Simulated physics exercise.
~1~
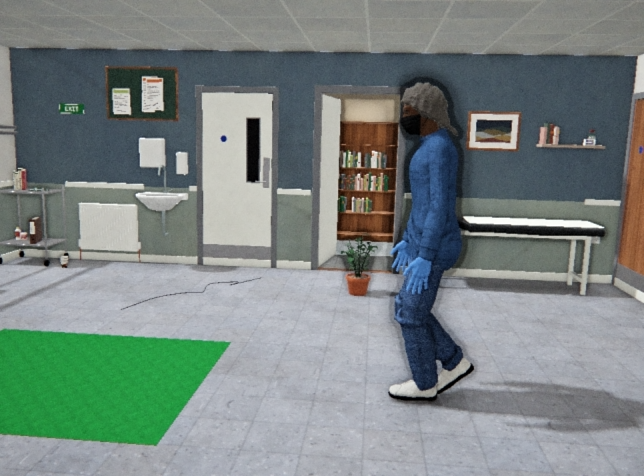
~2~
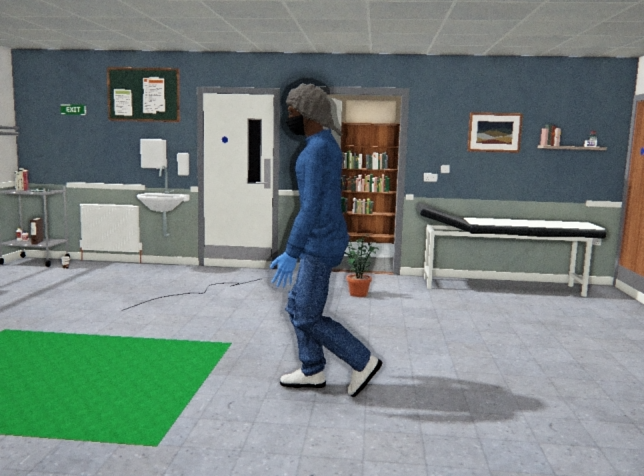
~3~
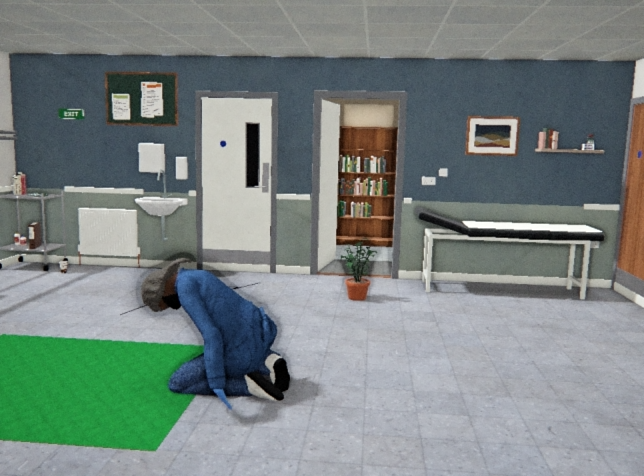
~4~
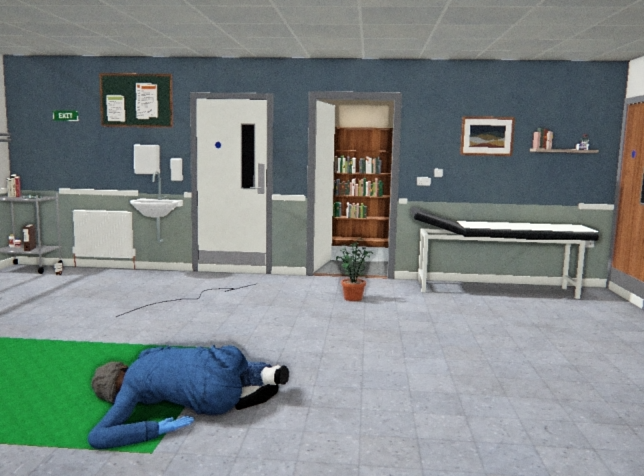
A clinic-like room with a pale tiled floor and blue-and-green walls is seen from a slightly swaying camera facing the far wall. A green mat lies at the lower left, with a sink, a white door, an open doorway showing bookshelves, a potted plant and a black-topped examination couch behind. A grey-haired person in blue clothes, blue gloves and white shoes walks left towards the mat. Suddenly the person folds to the knees and pitches forward. They end lying face down, head and chest over the mat's near edge, hips short of it on the tiles.
